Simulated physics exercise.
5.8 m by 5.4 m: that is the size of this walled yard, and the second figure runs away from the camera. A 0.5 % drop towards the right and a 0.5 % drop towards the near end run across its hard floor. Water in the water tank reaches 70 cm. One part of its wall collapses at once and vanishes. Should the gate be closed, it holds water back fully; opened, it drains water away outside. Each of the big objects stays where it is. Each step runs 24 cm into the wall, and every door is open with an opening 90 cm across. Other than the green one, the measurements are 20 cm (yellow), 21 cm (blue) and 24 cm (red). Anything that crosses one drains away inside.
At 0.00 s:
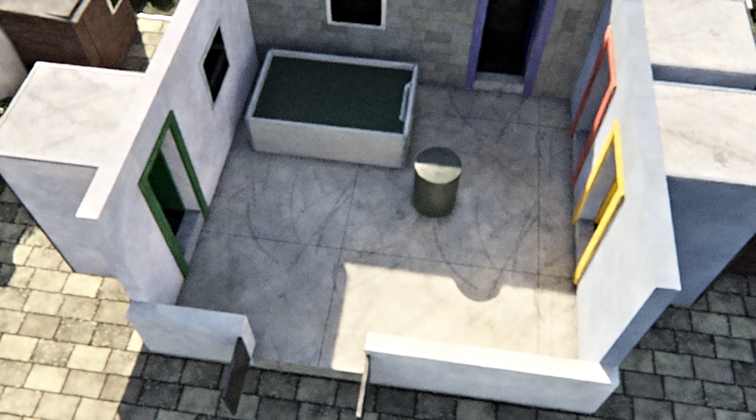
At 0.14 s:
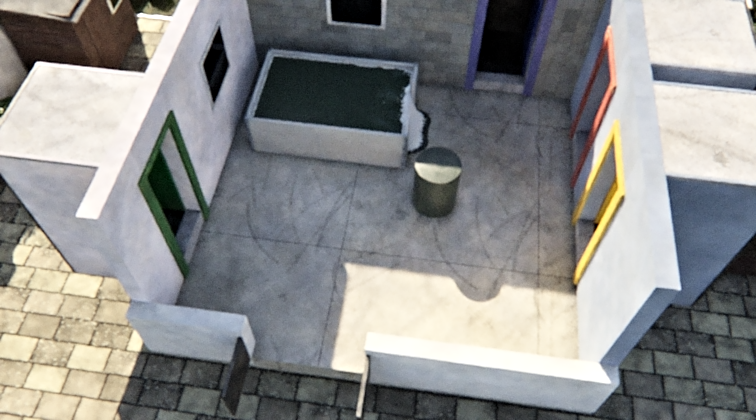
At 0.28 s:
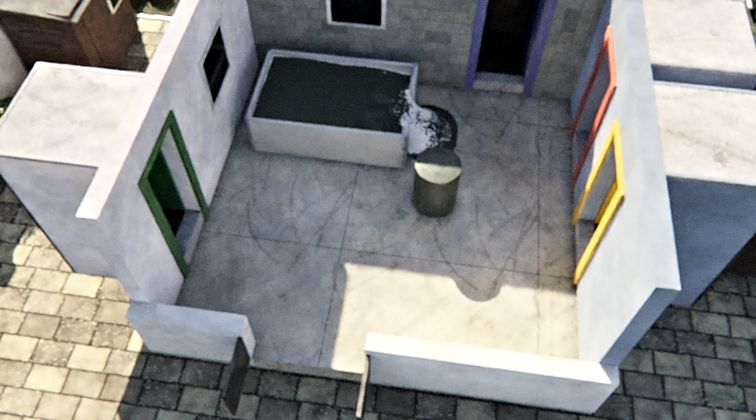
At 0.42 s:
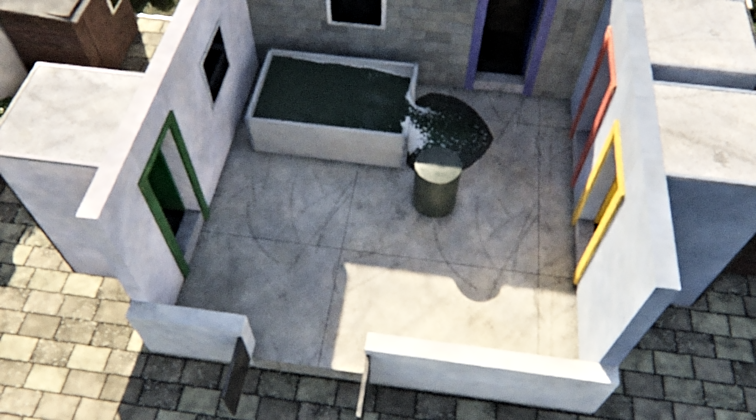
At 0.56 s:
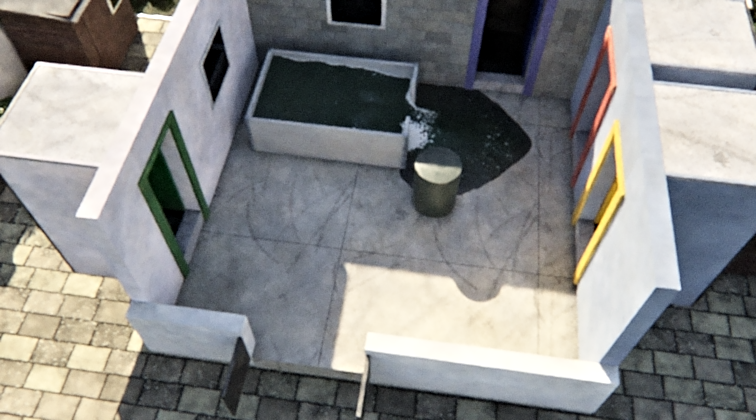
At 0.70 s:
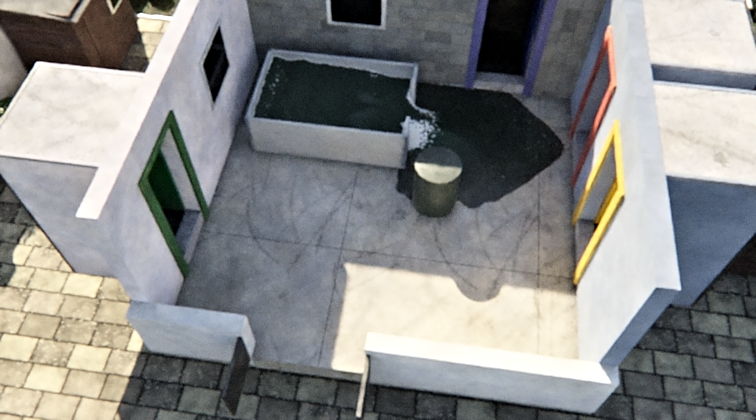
Dark water breaks through the right end of a pale rectangular tank, foaming white at the gap, and spreads across the grey floor of a walled yard seen from high above. A green-edged doorway stands on the left, red and yellow ones on the right, a purple one at the back, and a drum near the middle. The pool widens rightwards and around the drum, while the camera stays still.
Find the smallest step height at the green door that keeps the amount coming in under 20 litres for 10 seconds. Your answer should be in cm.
The smallest height is roughly 7 cm.
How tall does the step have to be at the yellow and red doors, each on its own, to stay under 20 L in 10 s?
You'd want about 13.0 centimetres at yellow and about 25 centimetres at red.
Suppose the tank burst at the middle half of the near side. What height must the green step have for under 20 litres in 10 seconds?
Some 12.5 cm.
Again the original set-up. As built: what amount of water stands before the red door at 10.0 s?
Some 11.0 cm.
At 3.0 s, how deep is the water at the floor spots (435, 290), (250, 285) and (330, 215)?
Depth: About 0, 0, 0 cm.
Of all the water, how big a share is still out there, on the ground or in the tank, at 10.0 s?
Remaining share: Around 94 %.
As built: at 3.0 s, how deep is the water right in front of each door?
Centimetres: Yellow = 18, blue = 20, red = 25, green = 0.
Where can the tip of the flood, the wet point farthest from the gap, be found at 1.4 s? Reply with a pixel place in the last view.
Look about (574, 240) in the last picture.
After 1.4 s water covers 25 % of the floor, deepest (43 cm) near (570, 105); it has not reached the green door.
After 3.0 s water covers 40 % of the floor, deepest (30 cm) near (570, 113); it has not reached the green door.
After 10.0 s water covers 95 % of the floor, deepest (16 cm) near (232, 145); 11 cm at the green door, 0 litres in over its 26 cm step.
At the green door as built, the water arrived by 5.8 s and peaked near 12 cm at 9.4 s.
With a step of 6.5 cm, 27 litres would have come in within the 10 s; with 9 cm, 5 litres. So under 20 litres takes about 7 cm.
